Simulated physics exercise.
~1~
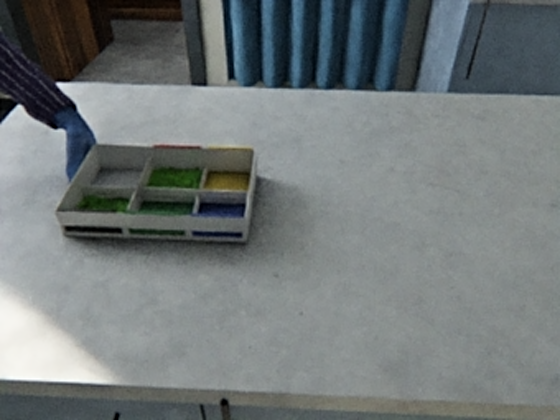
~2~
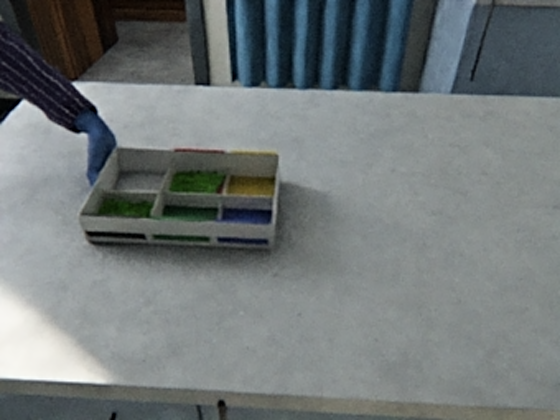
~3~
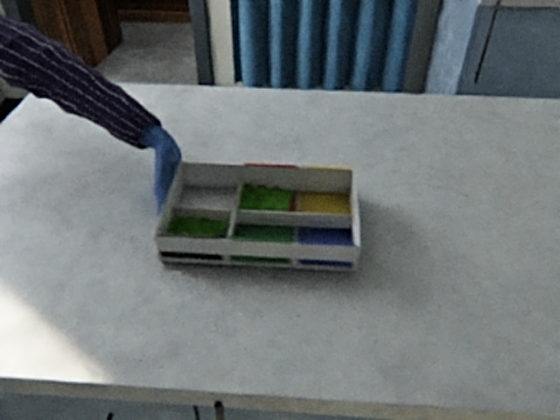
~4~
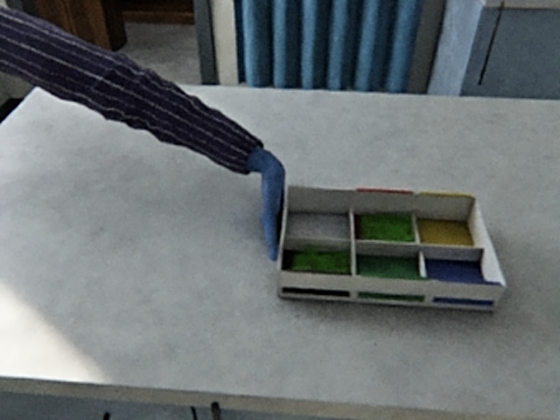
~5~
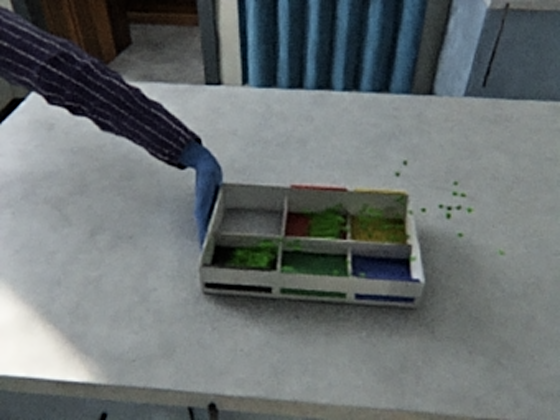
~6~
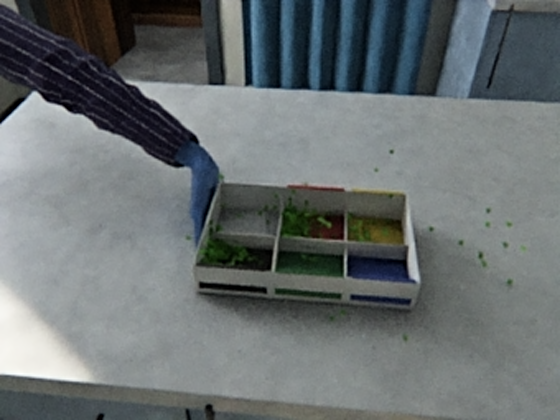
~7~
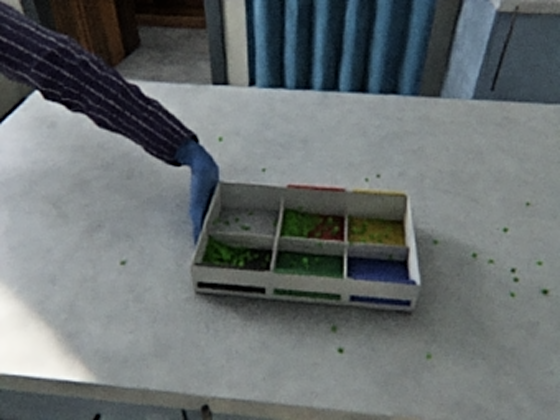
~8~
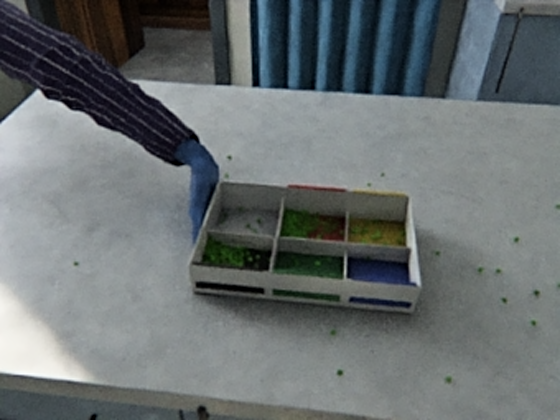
In this clip, a gloved hand slides a divided tray holding small green pieces rightward across a pale tabletop, then jerks it back left, and pieces fly up, some landing in neighbouring compartments and others scattering over the table as the tray sits still.
